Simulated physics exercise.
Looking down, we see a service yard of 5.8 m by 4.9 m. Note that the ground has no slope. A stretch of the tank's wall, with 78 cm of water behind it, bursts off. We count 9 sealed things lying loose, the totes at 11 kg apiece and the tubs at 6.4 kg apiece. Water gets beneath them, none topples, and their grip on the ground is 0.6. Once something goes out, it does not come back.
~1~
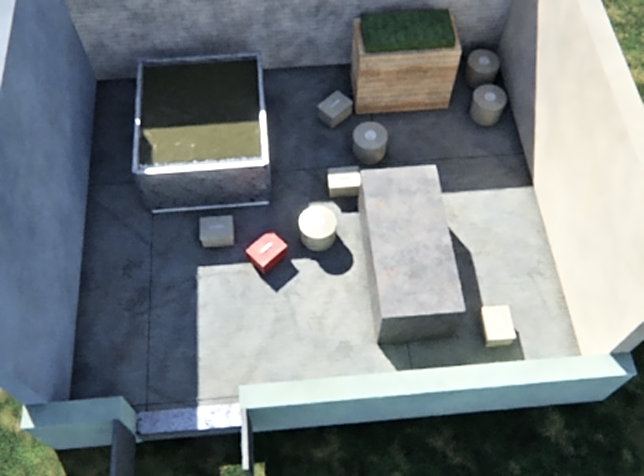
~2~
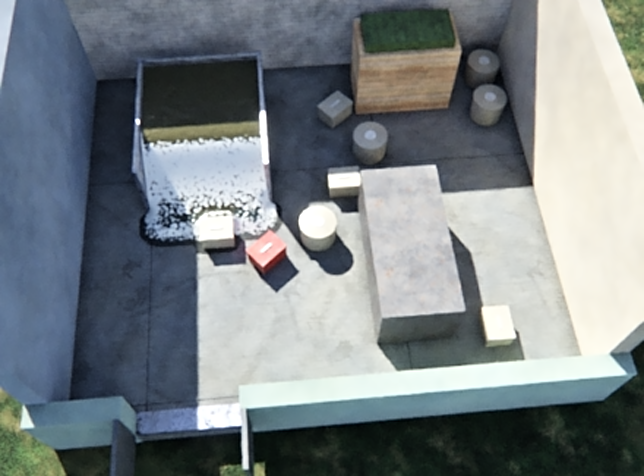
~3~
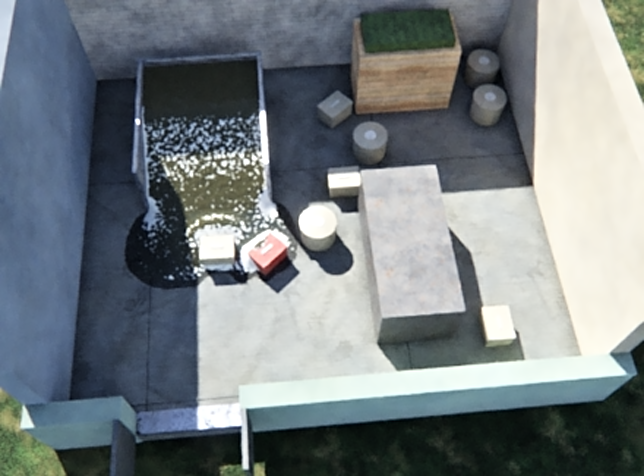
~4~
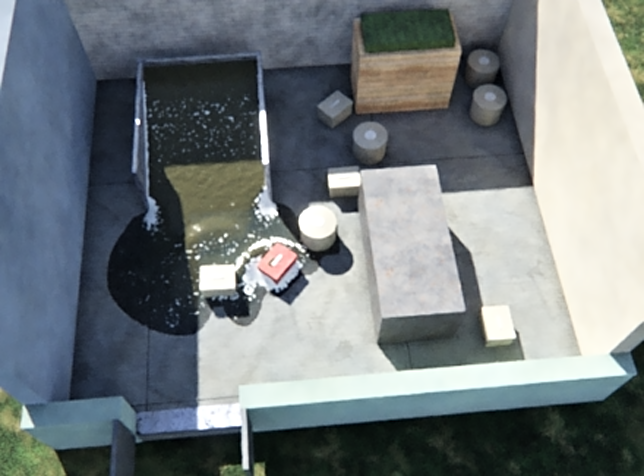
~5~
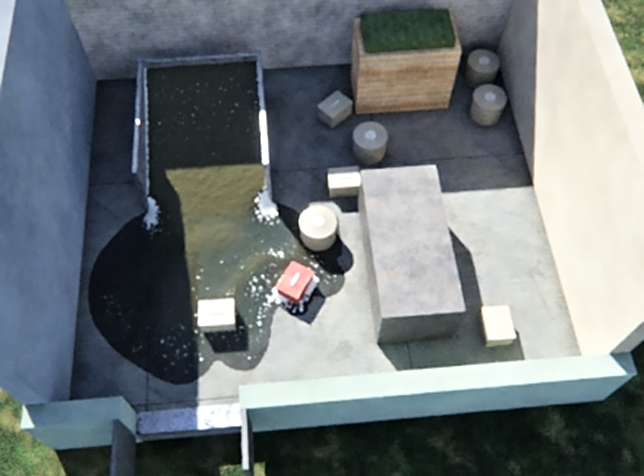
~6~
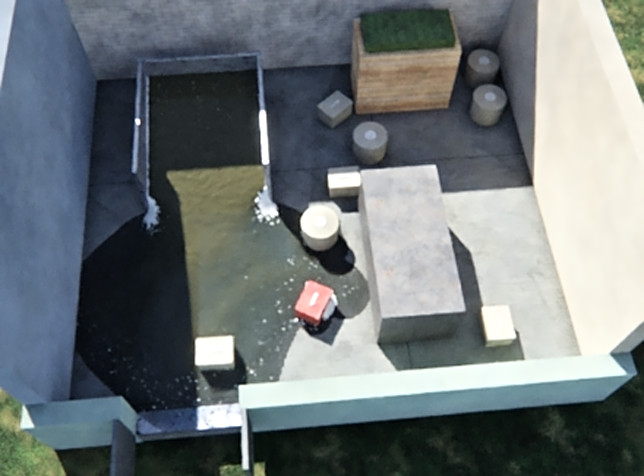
We see a walled yard from above as the front of a water tank gives way and water spreads across the floor, pushing a pale block toward the front opening and a red one toward the large grey block.
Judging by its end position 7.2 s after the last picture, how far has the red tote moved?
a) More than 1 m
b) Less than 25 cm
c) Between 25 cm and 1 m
Option a: More than 1 m.
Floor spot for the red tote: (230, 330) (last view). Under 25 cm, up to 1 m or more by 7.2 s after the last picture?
Outcome: It is taken a long way.
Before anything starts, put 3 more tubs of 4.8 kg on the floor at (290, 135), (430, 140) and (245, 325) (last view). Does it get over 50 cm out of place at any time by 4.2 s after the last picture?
First within, then within, then beyond.
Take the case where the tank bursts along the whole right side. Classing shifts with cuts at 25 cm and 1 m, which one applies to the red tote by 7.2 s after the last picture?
I'd expect the red tote to have remained in place.
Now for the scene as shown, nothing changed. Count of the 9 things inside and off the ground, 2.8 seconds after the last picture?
I'd say 1 of them.
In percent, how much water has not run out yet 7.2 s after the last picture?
56 %.
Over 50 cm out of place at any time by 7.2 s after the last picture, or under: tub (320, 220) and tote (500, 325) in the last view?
The first topped the threshold, and the second topped the threshold.
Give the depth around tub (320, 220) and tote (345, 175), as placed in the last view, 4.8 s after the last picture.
About 4 and 4 cm.
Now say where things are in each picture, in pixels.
The first picture shows the red tote at (266, 248) rests on the ground; 2.5 m2 under water; 0 of 9 have shifted.
The second picture shows the red tote at (266, 248) rests on the ground; 3.4 m2 under water; 0 of 9 have shifted.
The third picture shows the red tote at (267, 249), on the bottom; water covers 4.4 m2; 1 of 9 have shifted.
The fourth picture shows the red tote at (277, 261) rests on the ground, 22 cm from its start; water covers 5.8 m2; 2 of 9 have shifted.
The fifth picture shows the red tote at (295, 280) rests on the ground, 55 cm from its start; 7.5 m2 under water; 2 of 9 have shifted.
The sixth picture shows the red tote at (314, 300) rests on the ground, 89 cm from its start; water covers 9.4 m2; 2 of 9 have shifted.
Then, 0.9 s after the last picture the red tote is near (397, 359), 2.1 m from its start, aground; 1 of 9 are out; 0 afloat.
Then, 2.8 s after the last picture the red tote is near (533, 296), 3.2 m from its start, afloat; 1 of 9 are out; 1 afloat.
Then, 4.8 s after the last picture the red tote is near (482, 259), 2.6 m from its start, aground; 1 of 9 are out; 0 afloat.
Then, 7.2 s after the last picture the red tote is near (482, 259), 2.6 m from its start, aground; 1 of 9 are out; 3 afloat.
